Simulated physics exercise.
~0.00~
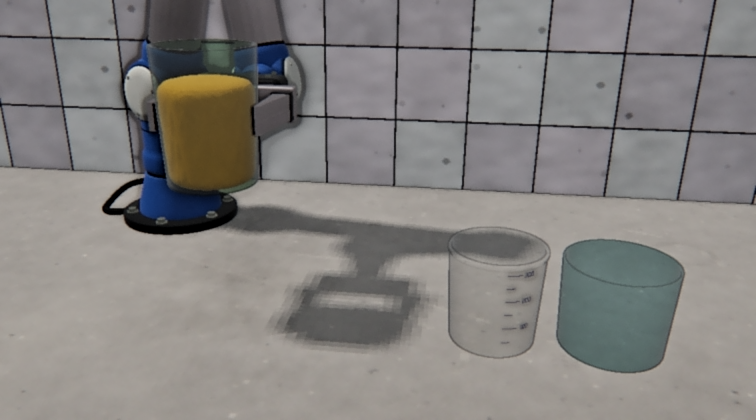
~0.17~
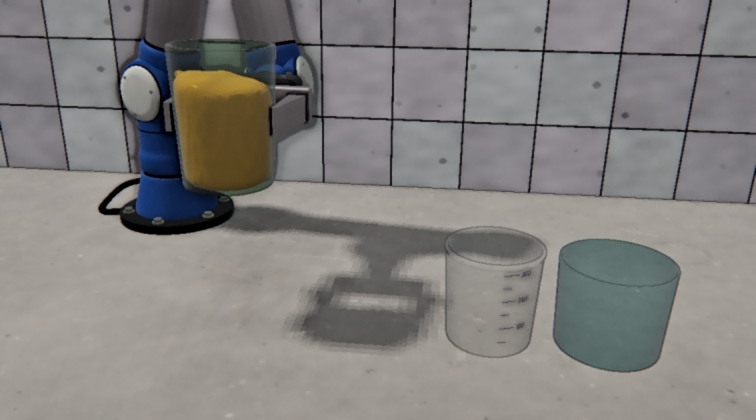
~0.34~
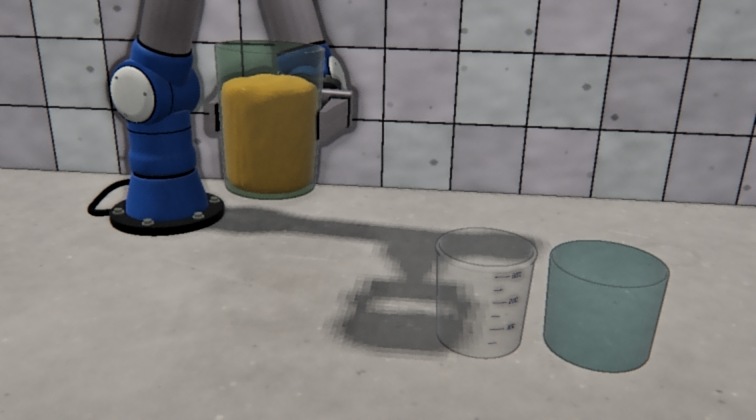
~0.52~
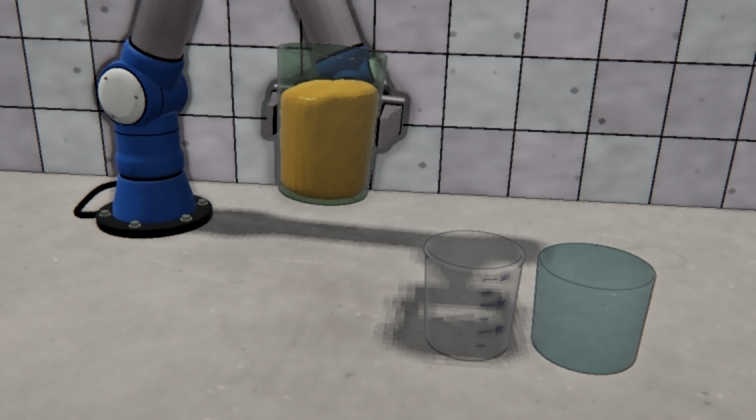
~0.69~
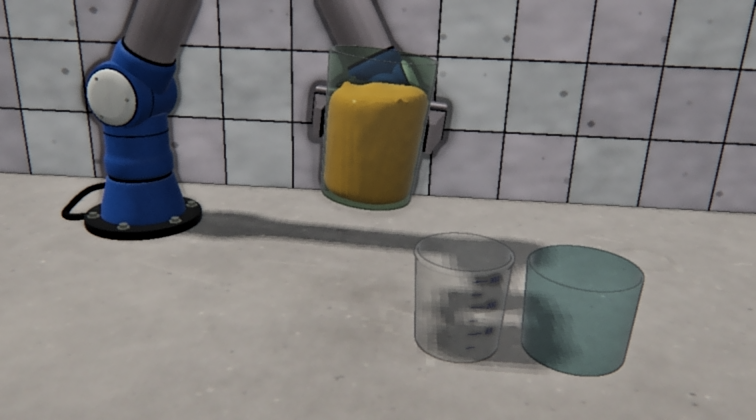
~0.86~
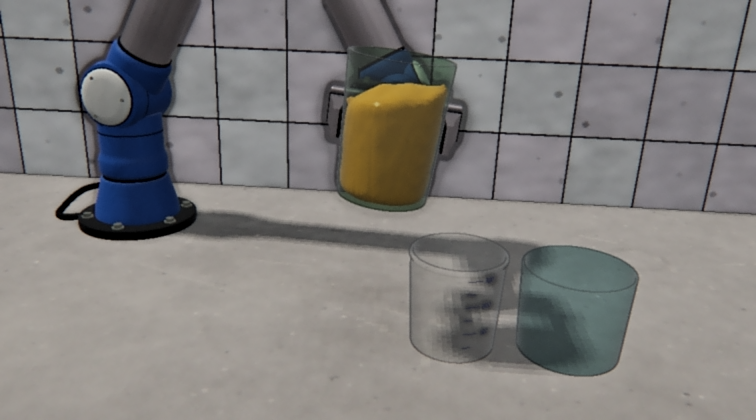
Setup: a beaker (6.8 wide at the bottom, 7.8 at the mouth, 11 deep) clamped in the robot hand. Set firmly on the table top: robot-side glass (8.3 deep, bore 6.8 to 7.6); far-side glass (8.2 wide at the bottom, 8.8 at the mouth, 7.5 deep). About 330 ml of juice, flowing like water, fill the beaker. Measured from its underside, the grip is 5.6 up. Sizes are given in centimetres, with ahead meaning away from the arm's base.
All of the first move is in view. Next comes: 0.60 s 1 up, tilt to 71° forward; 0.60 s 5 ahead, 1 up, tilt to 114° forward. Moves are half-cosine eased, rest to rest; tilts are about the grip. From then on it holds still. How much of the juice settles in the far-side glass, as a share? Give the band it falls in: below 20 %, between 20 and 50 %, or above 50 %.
The share falls above 50 %.
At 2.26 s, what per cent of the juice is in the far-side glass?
Roughly 85 per cent.
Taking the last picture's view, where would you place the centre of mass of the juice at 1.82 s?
Centre pixel approx. (503, 213).
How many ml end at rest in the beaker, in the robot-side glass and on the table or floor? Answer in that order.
Near 0 ml first, 5 ml second and 50 ml third.
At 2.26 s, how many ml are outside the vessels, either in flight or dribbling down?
Roughly 15 ml at that moment.
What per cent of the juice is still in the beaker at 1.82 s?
I estimate near 50 in a hundred.
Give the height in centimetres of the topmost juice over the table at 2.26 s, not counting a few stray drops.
I'd estimate some 14 centimetres.
After 1.34 s, tilted 65° forward, liquid up to 22 above the table; 320 ml in the beaker, 10 ml in the air or running down outside.
After 1.82 s, tilted 99° forward, liquid up to 32 above the table; 170 ml in the beaker, 115 ml in the far-side glass, 15 ml on the table or floor, 30 ml in the air or running down outside.
After 2.26 s, tilted 114° forward, liquid up to 27 above the table; 280 ml in the far-side glass, 30 ml on the table or floor, 5 ml in the robot-side glass, 15 ml in the air or running down outside.
After 3.06 s, tilted 114° forward, liquid up to 6 above the table; 280 ml in the far-side glass, 50 ml on the table or floor, 5 ml in the robot-side glass.
At rest, 280 ml in the far-side glass, 50 ml on the table or floor, 5 ml in the robot-side glass. That is 84 % in the far-side glass.
